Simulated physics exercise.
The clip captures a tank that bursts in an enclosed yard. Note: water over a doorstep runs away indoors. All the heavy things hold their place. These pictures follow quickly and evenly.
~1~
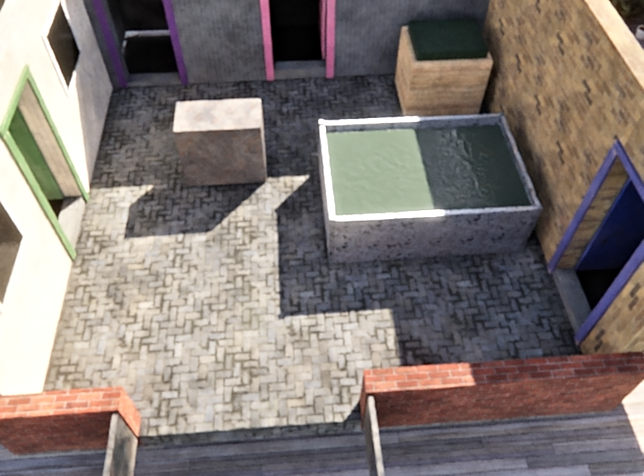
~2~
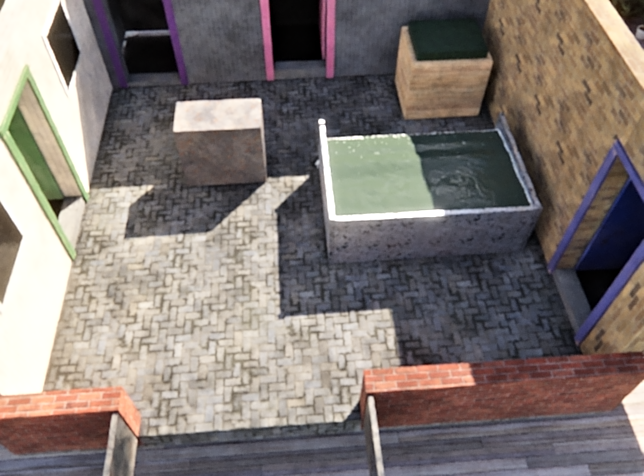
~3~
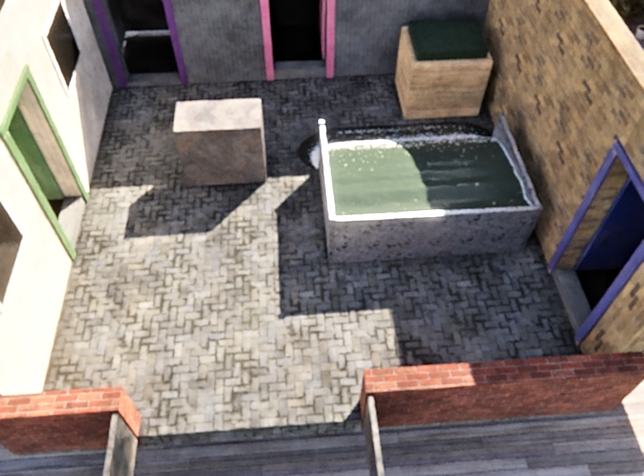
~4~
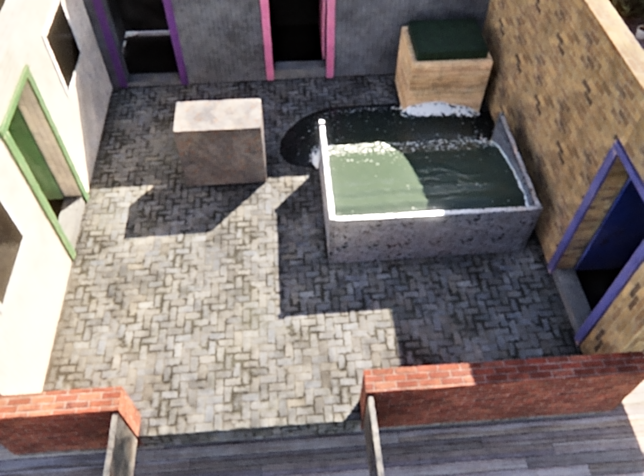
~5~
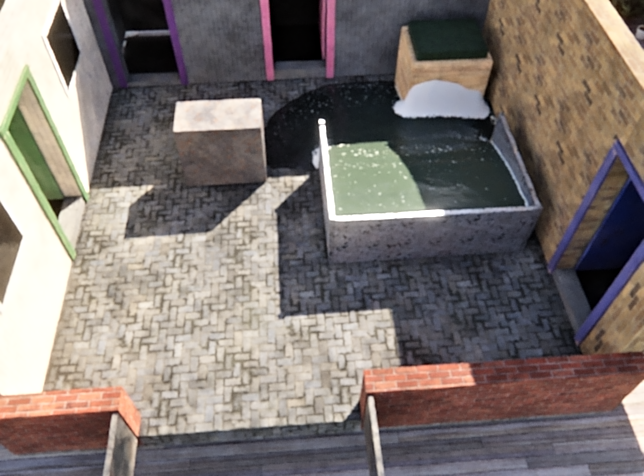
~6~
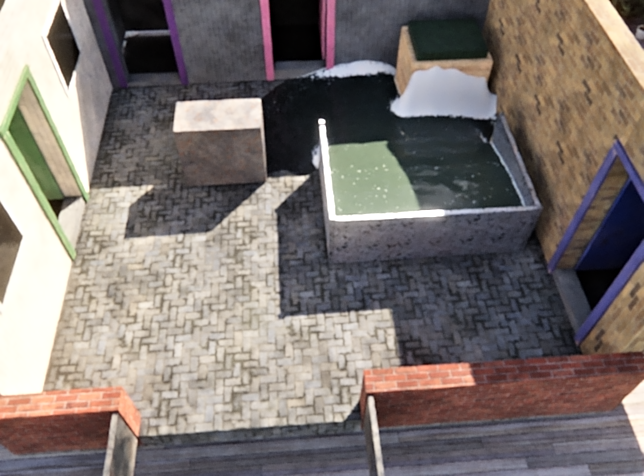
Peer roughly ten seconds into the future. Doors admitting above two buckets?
Most likely the green door gets two buckets or less. Most likely the blue door gets two buckets or less. Most likely the pink door gets too much water. Most likely the purple door gets too much water.
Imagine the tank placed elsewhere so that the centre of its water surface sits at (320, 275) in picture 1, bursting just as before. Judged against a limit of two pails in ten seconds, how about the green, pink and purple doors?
Well, the green one tops the limit, then the pink one tops the limit, then the purple one tops the limit.
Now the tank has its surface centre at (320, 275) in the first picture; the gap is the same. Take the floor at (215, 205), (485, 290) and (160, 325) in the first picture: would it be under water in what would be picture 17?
Going through them in turn: Waterlogged, still bare and still bare.
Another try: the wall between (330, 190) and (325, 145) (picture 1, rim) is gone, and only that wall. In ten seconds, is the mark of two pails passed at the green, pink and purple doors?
The green door exceeds the mark; the pink door falls short; the purple door exceeds the mark.
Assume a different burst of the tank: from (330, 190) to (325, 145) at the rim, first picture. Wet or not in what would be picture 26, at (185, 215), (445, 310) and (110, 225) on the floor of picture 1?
Taking the points in order: Swamped, unwetted and swamped.
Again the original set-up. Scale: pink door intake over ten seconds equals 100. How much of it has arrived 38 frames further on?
Working it through, I arrive at 100 %.
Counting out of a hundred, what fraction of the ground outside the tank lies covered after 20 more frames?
My guess is around 55 in a hundred.
A moment on, water covers 25 % of the floor; the green door not reached, the blue door not reached, the pink door over two buckets in, the purple door not reached.
Next, water covers 35 % of the floor; the green door not reached, the blue door wet at the sill, nothing in, the pink door far over two buckets in, the purple door wet at the sill, nothing in.
Then, water covers 55 % of the floor; the green door wet at the sill, nothing in, the blue door wet at the sill, nothing in, the pink door far over two buckets in, the purple door under two buckets in.
Later, water covers 90 % of the floor; the green door wet at the sill, nothing in, the blue door wet at the sill, nothing in, the pink door far over two buckets in, the purple door far over two buckets in.
In the end, water covers 95 % of the floor; the green door wet at the sill, nothing in, the blue door wet at the sill, nothing in, the pink door far over two buckets in, the purple door far over two buckets in.
